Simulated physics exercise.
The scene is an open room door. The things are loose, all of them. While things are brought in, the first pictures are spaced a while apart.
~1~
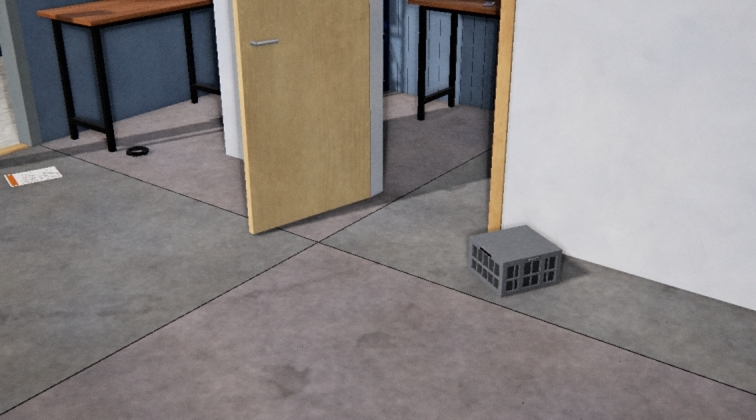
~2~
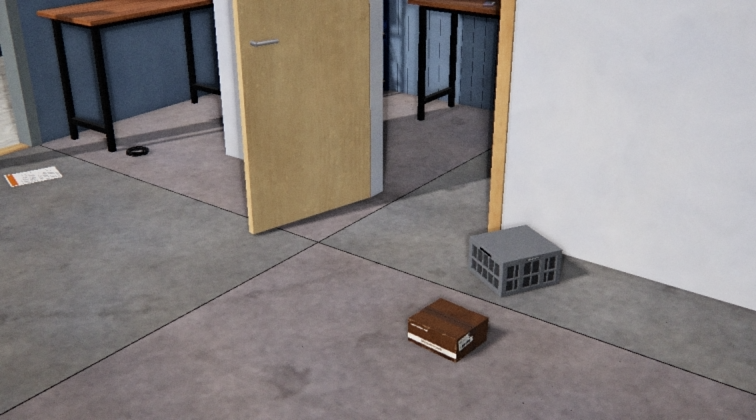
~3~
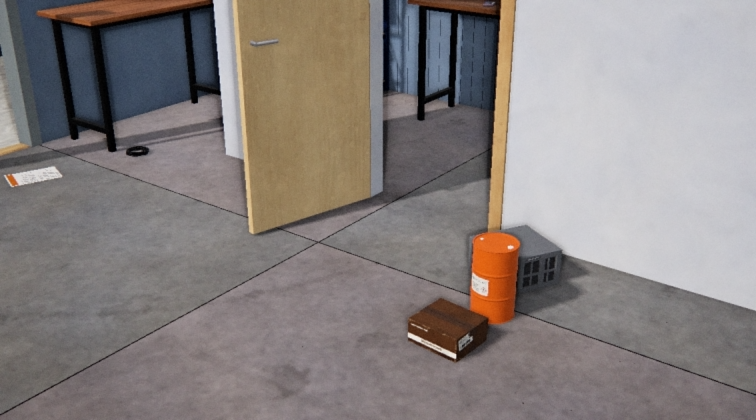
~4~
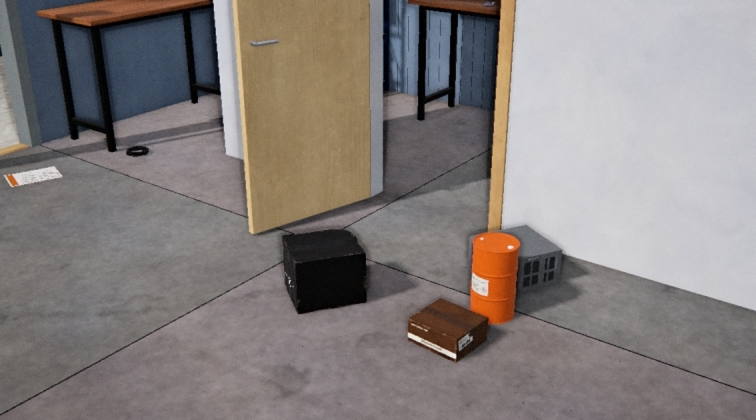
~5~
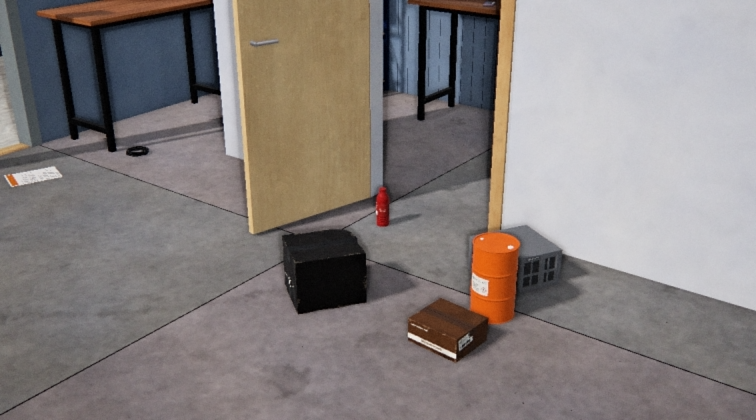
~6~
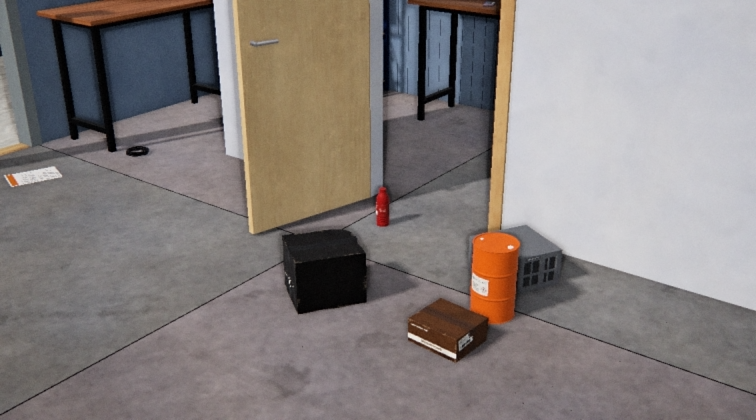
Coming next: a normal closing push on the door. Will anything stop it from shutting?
The door meets its frame.
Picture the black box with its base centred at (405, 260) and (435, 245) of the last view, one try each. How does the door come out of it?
In the first case it closes; in the second case it stops short.
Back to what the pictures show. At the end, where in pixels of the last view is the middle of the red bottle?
Near pixel (437, 189).
Then, 0.90 s past the last view, door at 50°.
Then, 1.30 s past the last view, door at 12°; red bottle displaced well along near (425, 201).
Then, 1.70 s past the last view, door at 0°; red bottle rocked 67° from its first pose near (450, 192).
Finally, door at 0°; down or leaning hard on the floor, red bottle; the other 4 still in place. Final places as the last picture's camera would see them, red bottle near (437, 189).
